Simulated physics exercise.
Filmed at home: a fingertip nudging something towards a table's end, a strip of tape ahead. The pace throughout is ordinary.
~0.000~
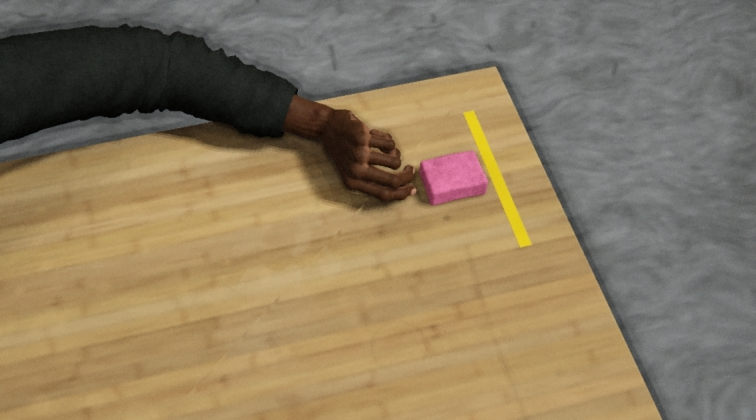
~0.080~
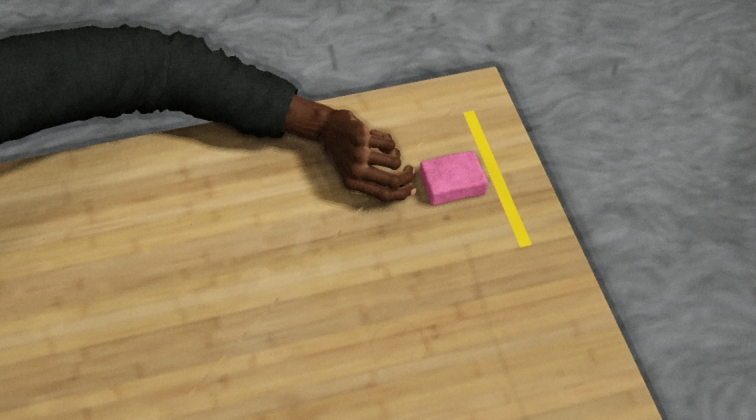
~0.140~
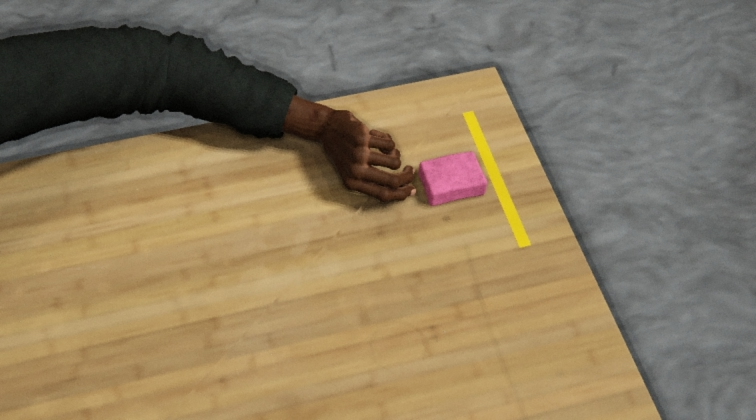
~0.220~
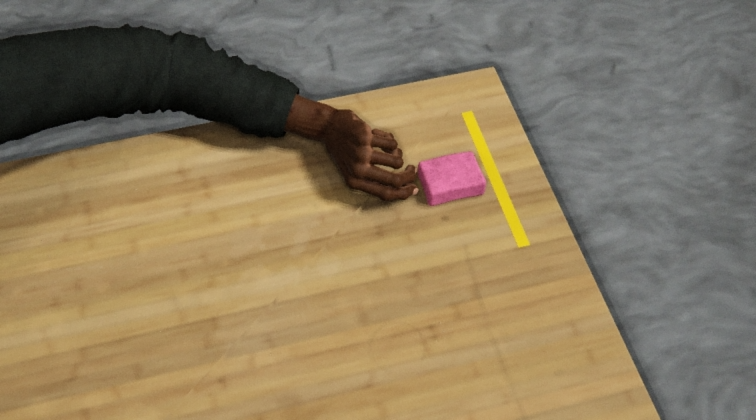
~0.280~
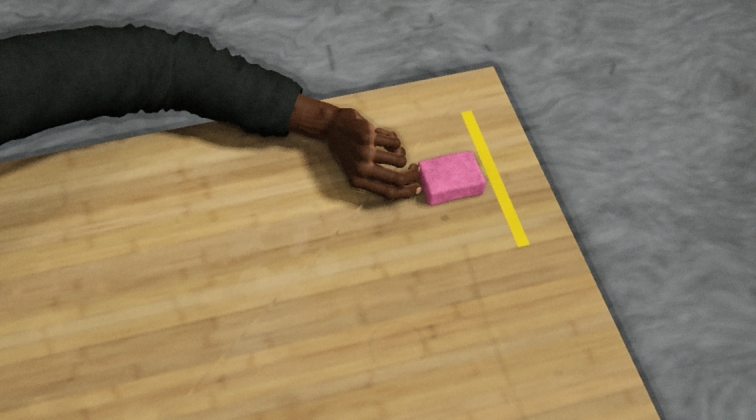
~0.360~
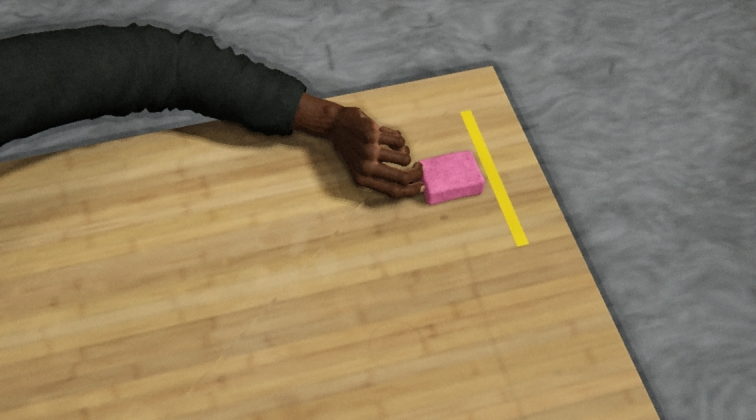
On a light wooden table above a grey textured surface, a hand in a dark sleeve rests with its fingertips beside a pink sponge near a strip of yellow tape; the fingers shift very slightly, and the sponge barely moves.
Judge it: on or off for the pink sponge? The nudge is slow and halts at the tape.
On the table.
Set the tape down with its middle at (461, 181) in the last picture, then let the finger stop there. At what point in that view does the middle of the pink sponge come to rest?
End position approximately (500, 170).
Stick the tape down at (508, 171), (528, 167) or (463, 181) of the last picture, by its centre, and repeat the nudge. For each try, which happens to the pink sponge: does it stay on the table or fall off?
Off, Off, On.
After 0.92 s, pink sponge moved a little near (480, 170).
After 1.44 s, pink sponge moved about its own width near (511, 164).
At rest (3.2 s), the pink sponge stays on the table, near (528, 160).
